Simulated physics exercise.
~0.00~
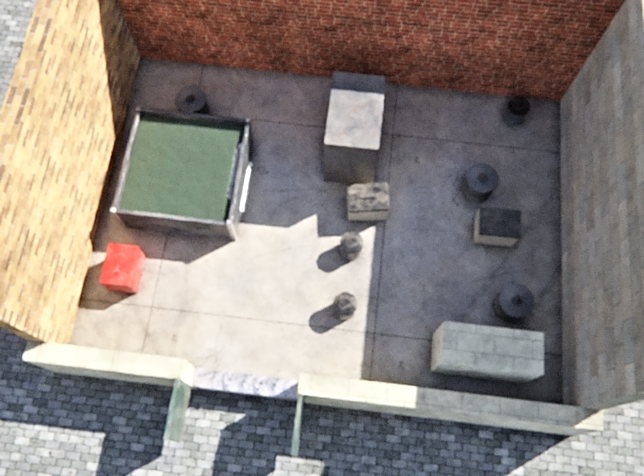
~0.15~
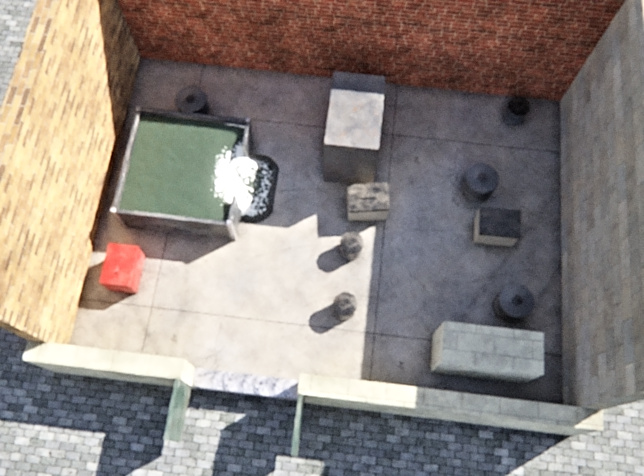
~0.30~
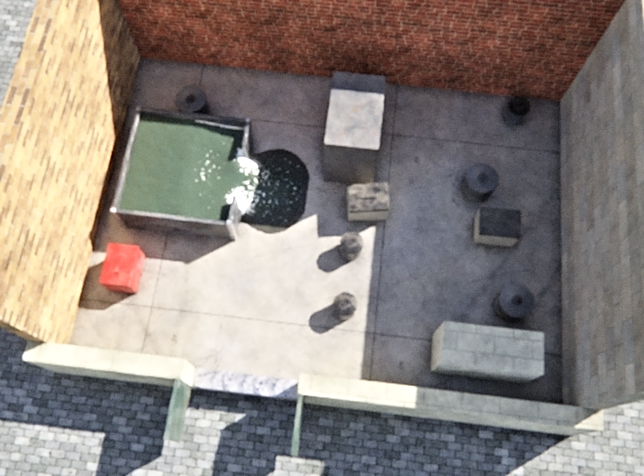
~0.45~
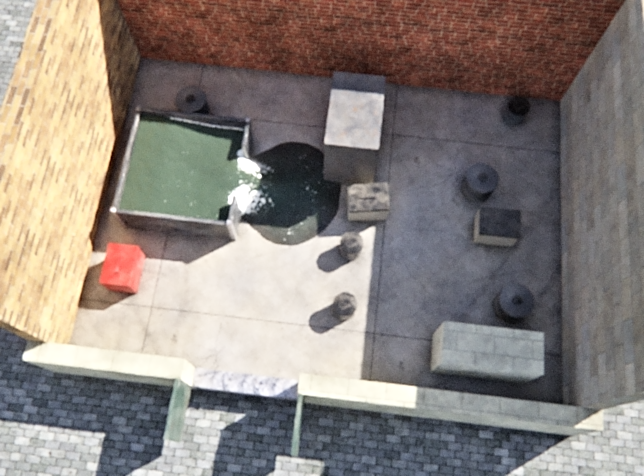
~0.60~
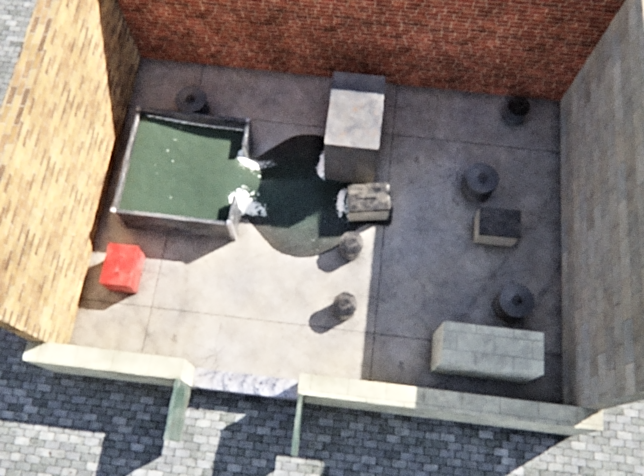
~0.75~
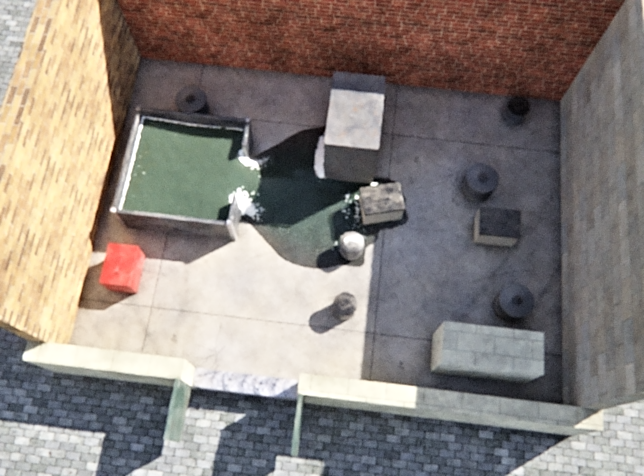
The footage shows a walled courtyard from above, where green water bursts through the right side of a raised tank and spreads rightward across the paving, reaching several scattered objects and slightly shifting one block while the red box stays still.
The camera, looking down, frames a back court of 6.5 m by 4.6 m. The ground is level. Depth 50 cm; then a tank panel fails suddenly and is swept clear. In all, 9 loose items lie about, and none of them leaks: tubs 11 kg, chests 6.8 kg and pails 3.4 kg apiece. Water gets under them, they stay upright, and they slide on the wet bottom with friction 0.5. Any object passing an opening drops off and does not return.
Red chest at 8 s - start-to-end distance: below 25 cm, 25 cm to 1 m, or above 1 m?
It'll be roughly where it started.
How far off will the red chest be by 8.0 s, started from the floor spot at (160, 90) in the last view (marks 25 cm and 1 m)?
Outcome: It is shifted a bit.
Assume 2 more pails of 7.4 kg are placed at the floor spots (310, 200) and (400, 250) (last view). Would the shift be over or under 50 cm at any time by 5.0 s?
First far enough, second far enough.
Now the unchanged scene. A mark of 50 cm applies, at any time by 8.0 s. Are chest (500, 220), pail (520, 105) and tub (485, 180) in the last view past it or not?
In sequence - crossed the line; crossed the line; stayed below the line.
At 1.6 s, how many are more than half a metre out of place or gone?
I get 2.
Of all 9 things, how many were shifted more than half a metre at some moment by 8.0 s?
By my count, 6.
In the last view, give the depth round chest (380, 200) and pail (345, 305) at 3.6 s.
About 10 and 4 cm.
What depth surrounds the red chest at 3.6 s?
Close to 0 centimetres.
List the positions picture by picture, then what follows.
In the first frame, the red chest at (119, 264), on the bottom; 2.2 m2 under water; 0 of 9 have shifted.
In the second frame, the red chest at (119, 264) rests on the ground; water covers 2.6 m2; 0 of 9 have shifted.
In the third frame, the red chest at (119, 264), on the bottom; 3.2 m2 under water; 0 of 9 have shifted.
In the fourth frame, the red chest at (119, 264) rests on the ground; water covers 3.9 m2; 0 of 9 have shifted.
In the fifth frame, the red chest at (119, 264), on the bottom; water covers 4.4 m2; 0 of 9 have shifted.
In the sixth frame, the red chest at (119, 264), on the bottom; 4.9 m2 under water; 1 of 9 have shifted.
After 1.6 s the red chest is near (119, 264), 0.0 m from its start, aground; 0 of 9 are out; 0 afloat.
After 3.6 s the red chest is near (119, 264), 0.0 m from its start, aground; 0 of 9 are out; 4 afloat.
After 5.6 s the red chest is near (119, 264), 0.0 m from its start, aground; 0 of 9 are out; 5 afloat.
After 8.0 s the red chest is near (119, 264), 0.0 m from its start, aground; 0 of 9 are out; 4 afloat.
